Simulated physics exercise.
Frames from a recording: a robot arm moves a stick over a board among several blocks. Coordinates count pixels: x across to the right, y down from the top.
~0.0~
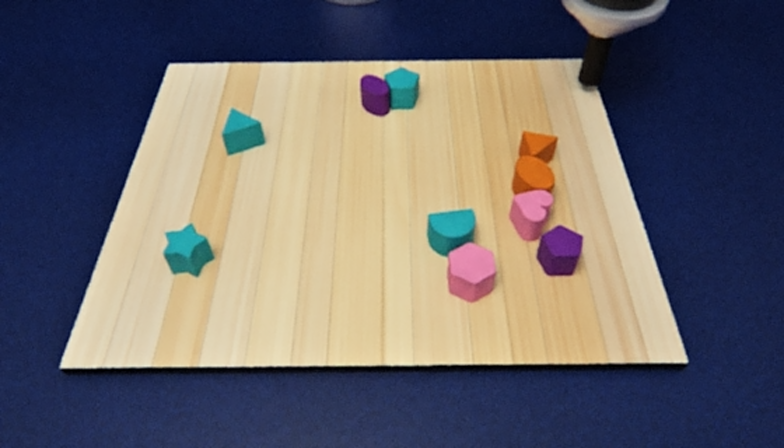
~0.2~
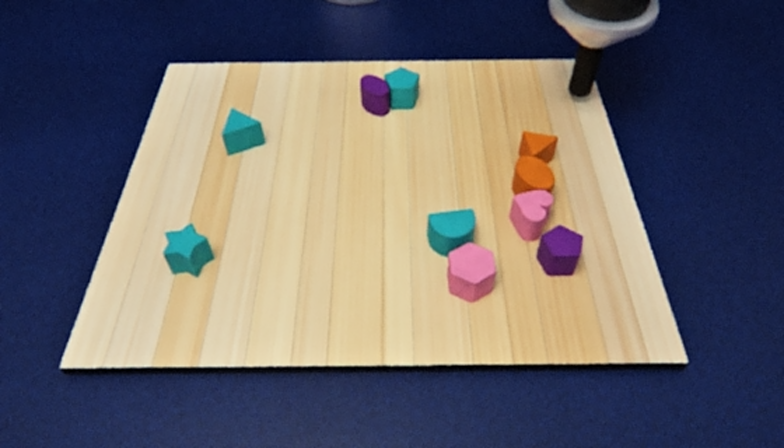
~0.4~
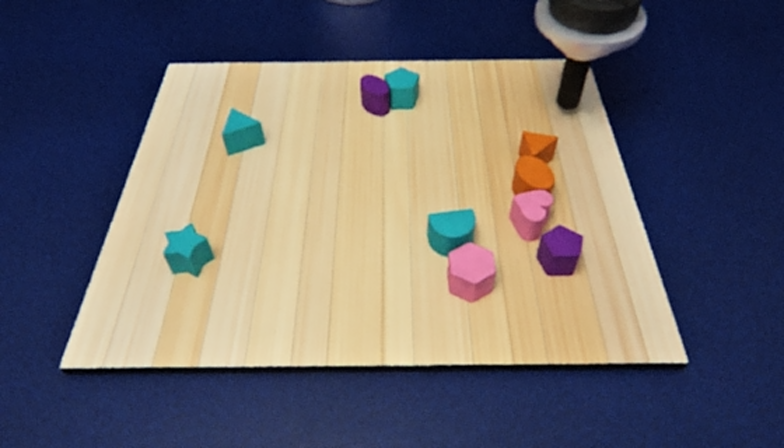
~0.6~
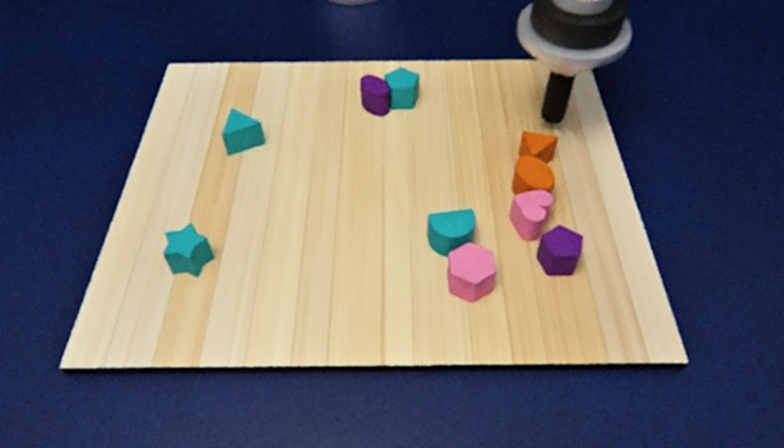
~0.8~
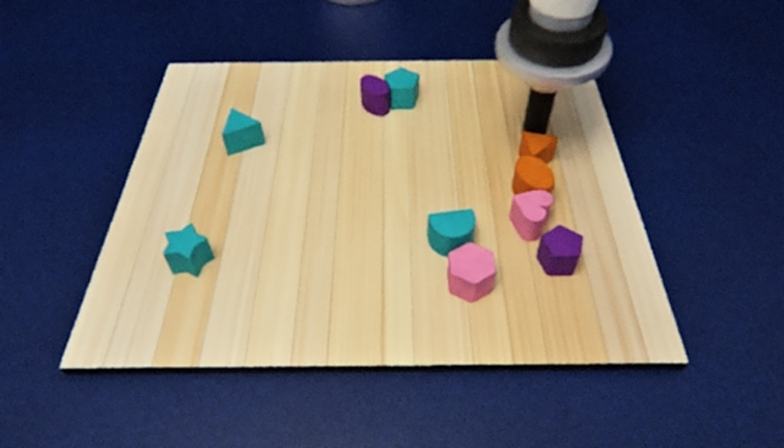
Robot arm with a black stick moving down and left over a wooden board to the orange triangular block, blocks staying still.
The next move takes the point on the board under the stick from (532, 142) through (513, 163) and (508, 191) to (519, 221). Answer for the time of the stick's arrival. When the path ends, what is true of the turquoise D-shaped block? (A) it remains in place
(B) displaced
A
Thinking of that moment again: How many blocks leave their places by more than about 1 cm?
My answer is three or more.
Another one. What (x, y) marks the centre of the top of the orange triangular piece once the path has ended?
It should be at about (541, 156).
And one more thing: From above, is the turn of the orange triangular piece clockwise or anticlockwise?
Spin direction: Counter-clockwise.
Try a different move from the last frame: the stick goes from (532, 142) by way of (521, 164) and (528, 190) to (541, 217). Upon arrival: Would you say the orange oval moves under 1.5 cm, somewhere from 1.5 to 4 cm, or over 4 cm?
The block winds up beyond 4 cm from where it is now.
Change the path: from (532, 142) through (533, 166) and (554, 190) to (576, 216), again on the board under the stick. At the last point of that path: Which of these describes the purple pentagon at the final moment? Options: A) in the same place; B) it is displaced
(A)
What follows on the original path. One third of the way, stick at (515, 155); pink heart block at (535, 209), turned 20° clockwise; orange oval at (541, 180); orange triangular piece at (537, 154), turned 55° anticlockwise.
Two thirds of the way, stick at (510, 182); pink heart block at (535, 211), turned 25° clockwise; orange oval at (545, 182); orange triangular piece at (541, 156), turned 85° anticlockwise.
At the end, stick at (521, 212); turquoise D-shaped block unmoved; pink heart block at (539, 222); orange oval at (548, 183); orange triangular piece at (541, 156), turned 85° anticlockwise.
